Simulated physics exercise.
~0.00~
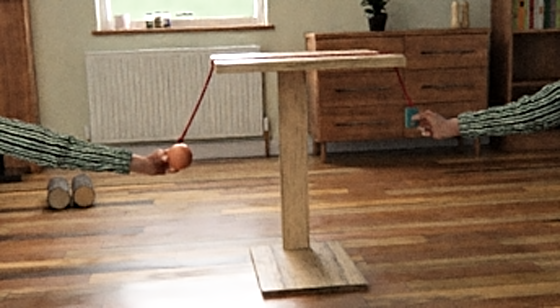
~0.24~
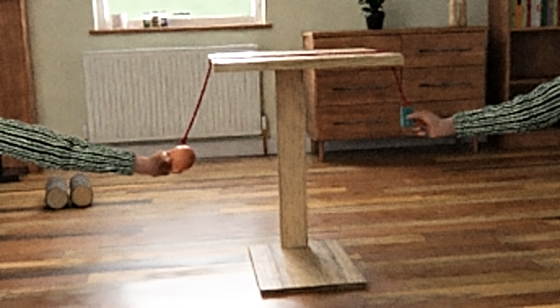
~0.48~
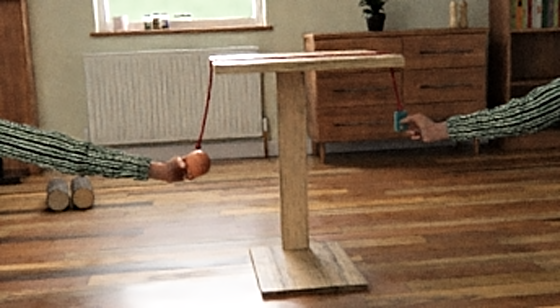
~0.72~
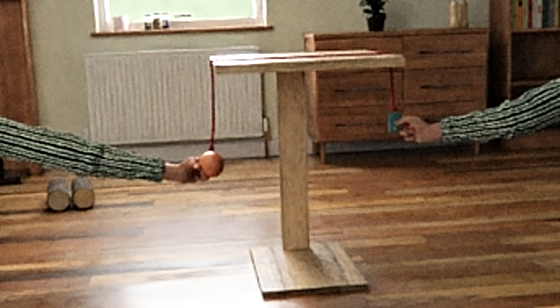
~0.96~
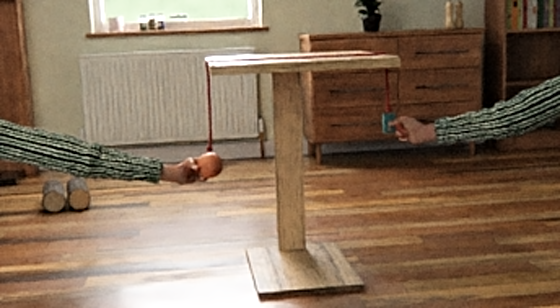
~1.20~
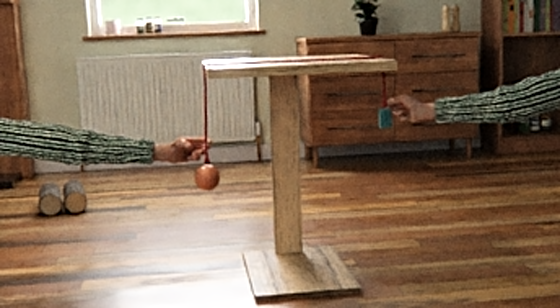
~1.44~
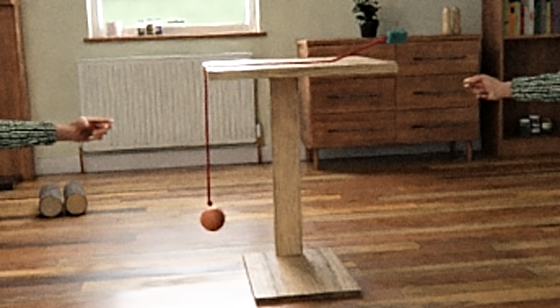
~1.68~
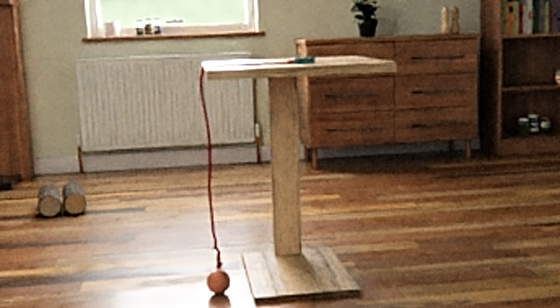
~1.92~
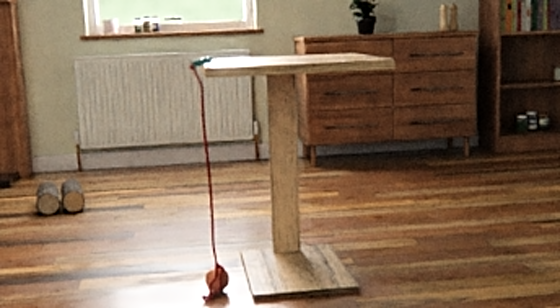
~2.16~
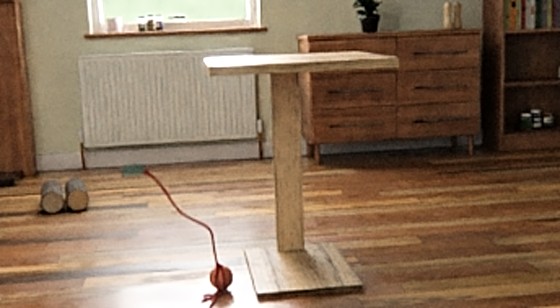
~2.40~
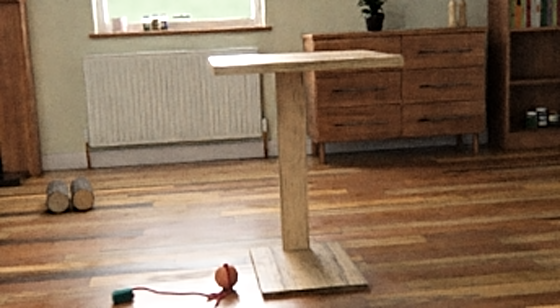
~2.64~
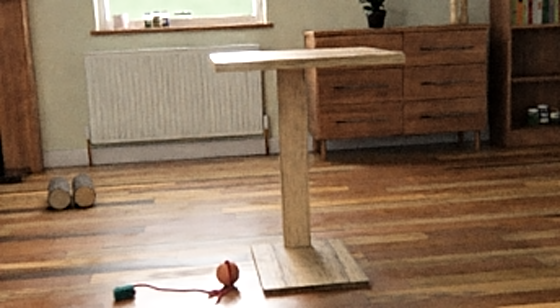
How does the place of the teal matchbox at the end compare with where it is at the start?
At the start the matchbox is held by a hand at the right side of the stand, just below the top. At the end it lies on the floor to the left of the stand, beyond the orange.
